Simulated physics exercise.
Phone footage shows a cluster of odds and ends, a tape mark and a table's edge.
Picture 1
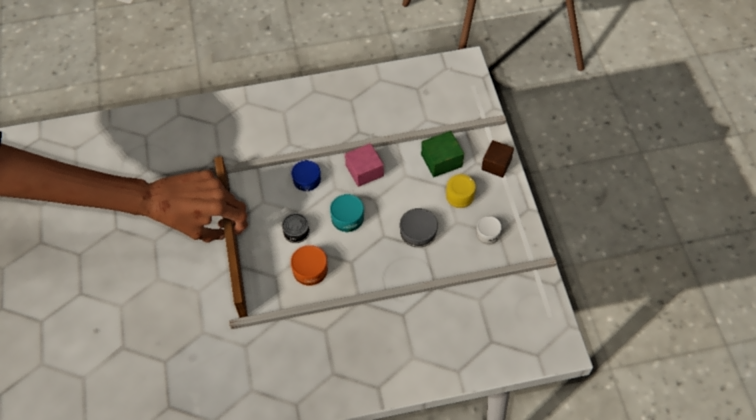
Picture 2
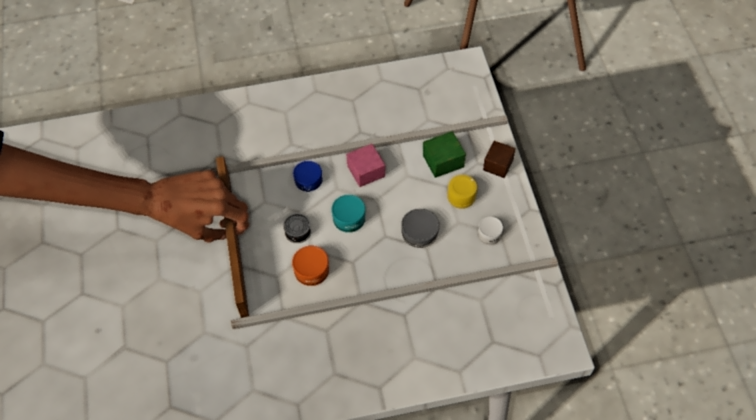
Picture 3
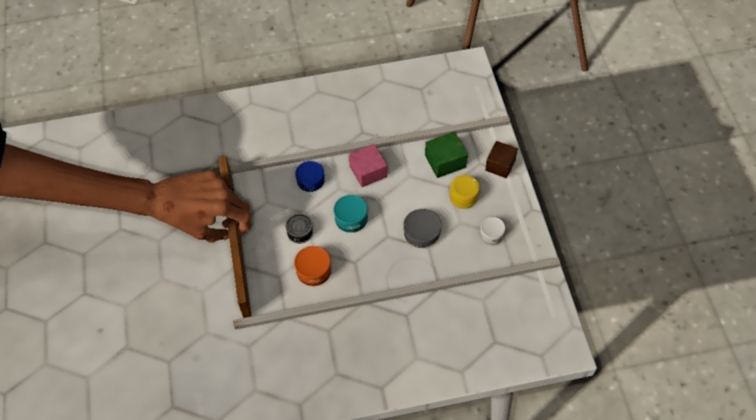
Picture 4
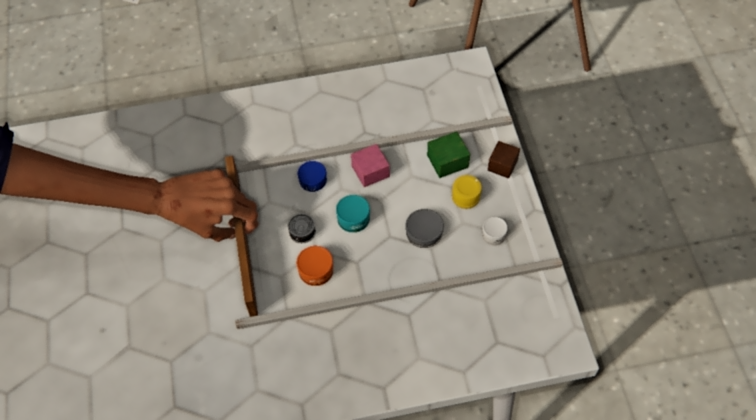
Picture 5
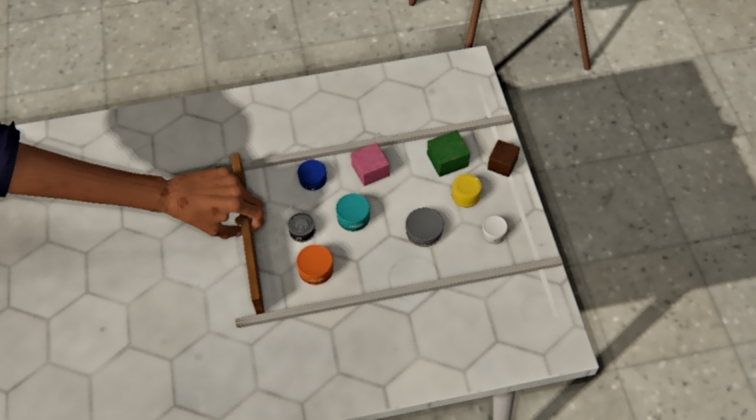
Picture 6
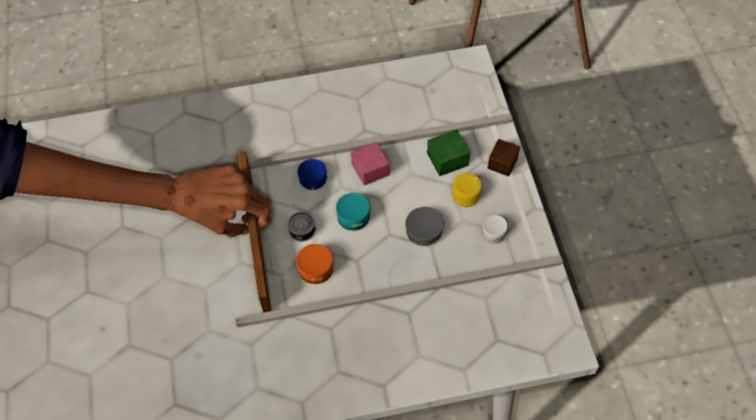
A hand slides a wooden board slightly right across a tabletop toward small tubs and blocks.
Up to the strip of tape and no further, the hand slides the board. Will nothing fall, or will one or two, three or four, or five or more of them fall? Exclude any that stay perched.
I predict more than four will slip off.
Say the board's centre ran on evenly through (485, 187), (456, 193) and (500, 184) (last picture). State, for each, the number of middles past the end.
Going through the three places, I get 2, 1 and 5.
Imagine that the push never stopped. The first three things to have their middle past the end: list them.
First the brown block, next the green block, then the white tub.
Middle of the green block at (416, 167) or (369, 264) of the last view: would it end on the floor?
Order of tries: Off, on.
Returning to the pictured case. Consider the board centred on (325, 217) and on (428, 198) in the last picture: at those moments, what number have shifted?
It comes to 4 for the first spot, 9 for the other.
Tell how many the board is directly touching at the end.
All in all, 4.
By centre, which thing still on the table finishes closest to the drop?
The answer is the grey tin.
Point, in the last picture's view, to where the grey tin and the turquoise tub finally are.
Around (545, 204), then around (522, 156).
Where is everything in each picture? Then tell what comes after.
Brown block (498, 159); white tub (488, 231); yellow lid (461, 191); board (231, 235); tape (509, 192), in the first frame.
White tub (490, 231); orange tub (311, 266), in the second frame.
Yellow lid (464, 192); board (234, 235), in the third frame.
Brown block (504, 160); black pot (302, 229), in the fourth frame.
White tub (494, 230); blue tub (312, 175), in the fifth frame.
Brown block (504, 158); white tub (494, 230); yellow lid (466, 190); board (254, 230); tape (515, 191), in the sixth frame.
A little later, none off yet; brown block at rest near (504, 158); white tub at rest near (494, 230); yellow lid at rest near (466, 190).
Next, none off yet; brown block at rest near (504, 158); white tub at rest near (494, 230); yellow lid at rest near (469, 190).
Later still, one off so far; brown block on its side near (554, 195); white tub shifted about its own width near (527, 230); yellow lid shifted about its own width near (503, 177).
When it is over, the number that fall off is five or more; down, pink block, green block, yellow lid, white tub and brown block.
